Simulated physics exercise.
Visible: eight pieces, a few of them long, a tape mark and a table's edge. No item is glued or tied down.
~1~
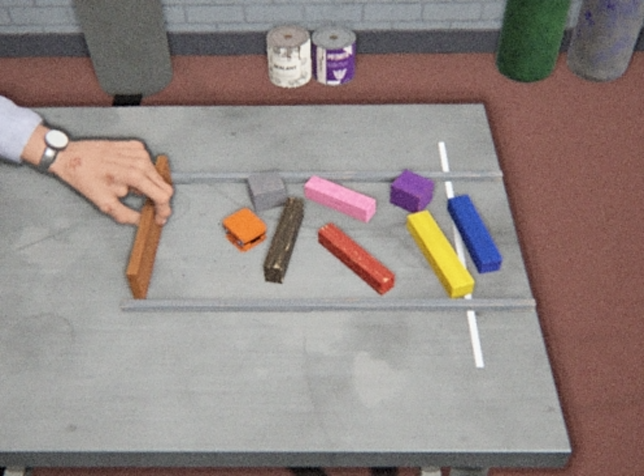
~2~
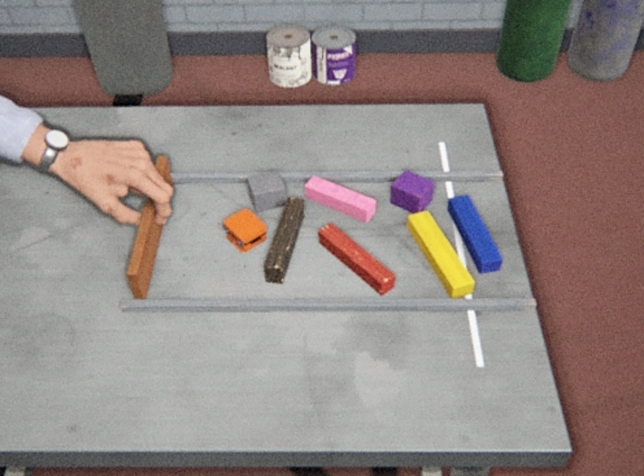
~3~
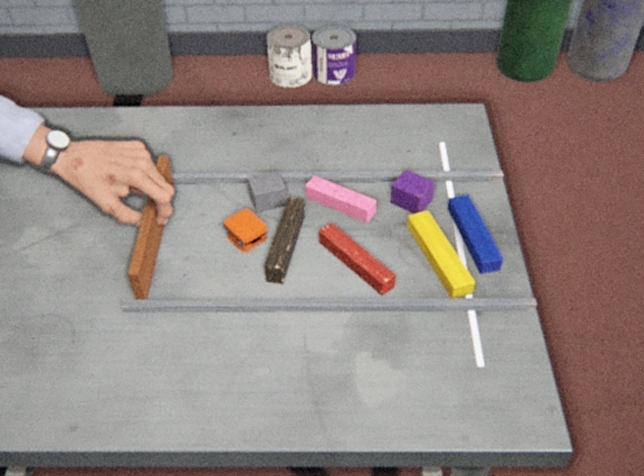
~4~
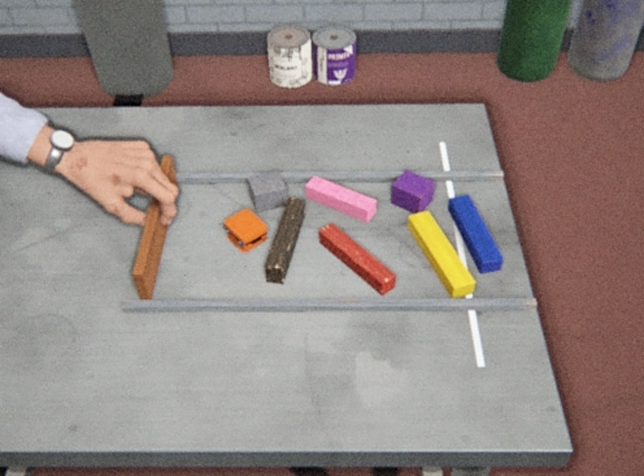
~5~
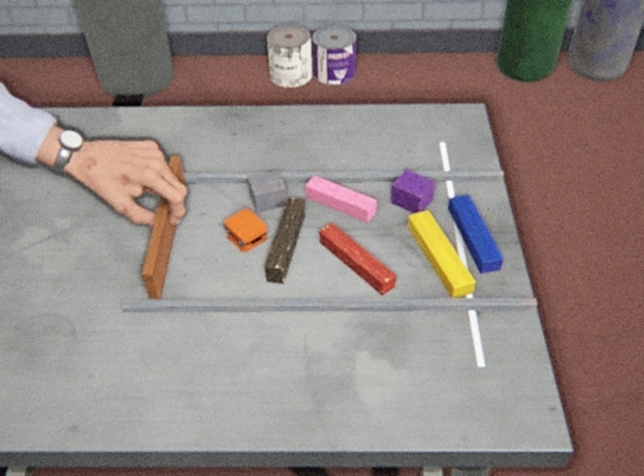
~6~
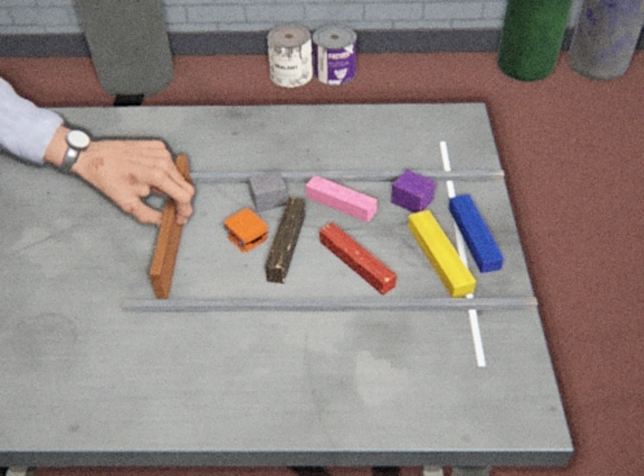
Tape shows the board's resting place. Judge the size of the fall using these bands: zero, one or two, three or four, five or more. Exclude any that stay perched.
Looks like three or four of them go over the edge, I'd say.
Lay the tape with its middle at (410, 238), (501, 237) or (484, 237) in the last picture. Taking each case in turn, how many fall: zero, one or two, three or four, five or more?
In turn: No fall at all; five or over; at least five.
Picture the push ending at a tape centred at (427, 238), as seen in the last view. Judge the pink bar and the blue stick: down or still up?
As for the pink bar, it is retained; as for the blue stick, it is not retained.
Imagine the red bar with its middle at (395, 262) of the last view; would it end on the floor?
I reckon from there it stays aboard.
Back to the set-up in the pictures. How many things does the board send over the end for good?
All told, 3.
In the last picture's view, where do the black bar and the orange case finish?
The black bar stops around (501, 243); the orange case around (475, 233).
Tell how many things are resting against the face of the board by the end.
The number is 2.
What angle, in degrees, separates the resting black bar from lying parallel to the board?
I'd estimate about 0 degrees.
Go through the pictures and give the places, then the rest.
Blue stick (473, 233); yellow stick (439, 253); purple block (412, 192); board (152, 225); tape (458, 238), in the first frame.
Yellow stick (439, 253); red bar (355, 258), in the second frame.
Purple block (412, 193); orange case (246, 232), in the third frame.
Blue stick (474, 233); black bar (286, 240), in the fourth frame.
Yellow stick (440, 253); pink bar (341, 199), in the fifth frame.
Blue stick (475, 232); yellow stick (440, 253); purple block (413, 192); board (173, 224); tape (459, 237), in the sixth frame.
Early on, none off yet; blue stick at rest near (475, 232); yellow stick at rest near (440, 253); purple block at rest near (413, 192).
A while later, none off yet; blue stick at rest near (477, 232); yellow stick travelled a little near (468, 256); purple block travelled about its own width near (442, 189).
Finally, the number that fall off is three or four; lost, purple block, yellow stick and blue stick.
